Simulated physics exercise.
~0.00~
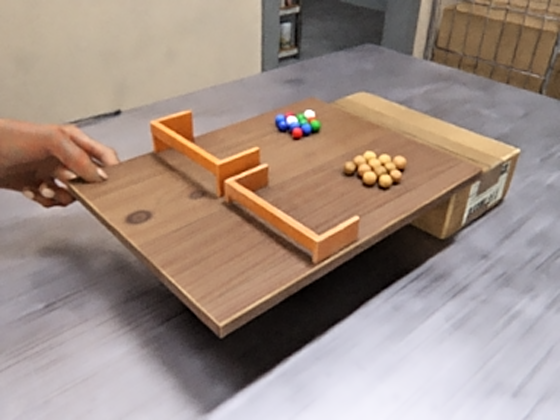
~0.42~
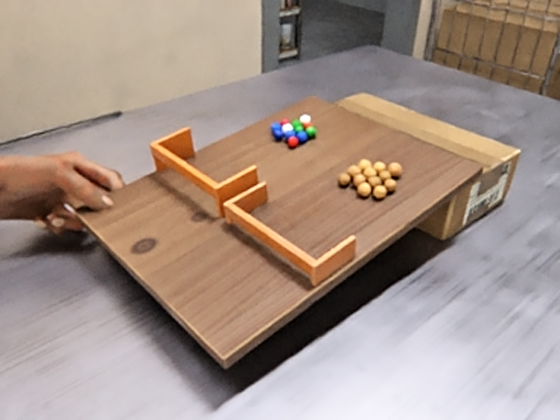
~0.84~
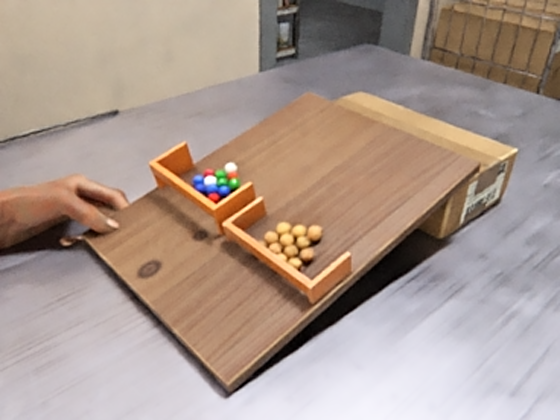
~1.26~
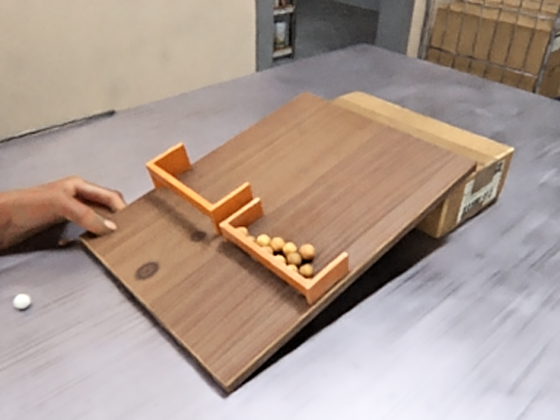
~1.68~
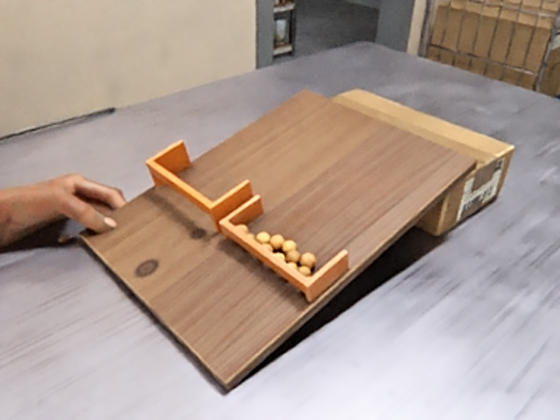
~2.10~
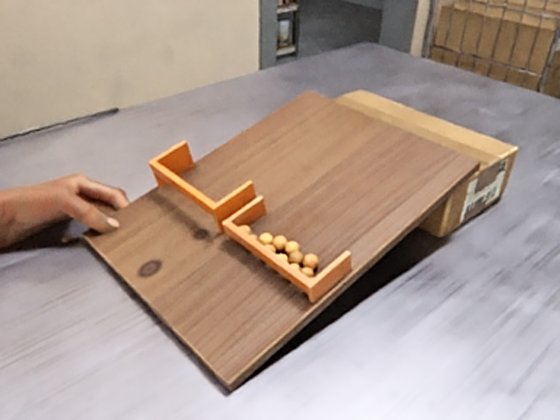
A brown wooden board lies across a grey table, seen from above at a slight angle, its far right end propped on a cardboard box and its left end held by a hand. Two orange barriers stand on it, with small multicoloured balls beyond the farther one and tan balls beyond the nearer one. The hand lowers its end, tilting the board into a ramp, and both groups roll down to the barriers. The tan balls pile up behind theirs and stay. The coloured ones get past, a white one appearing on the table at left before none remain in view.
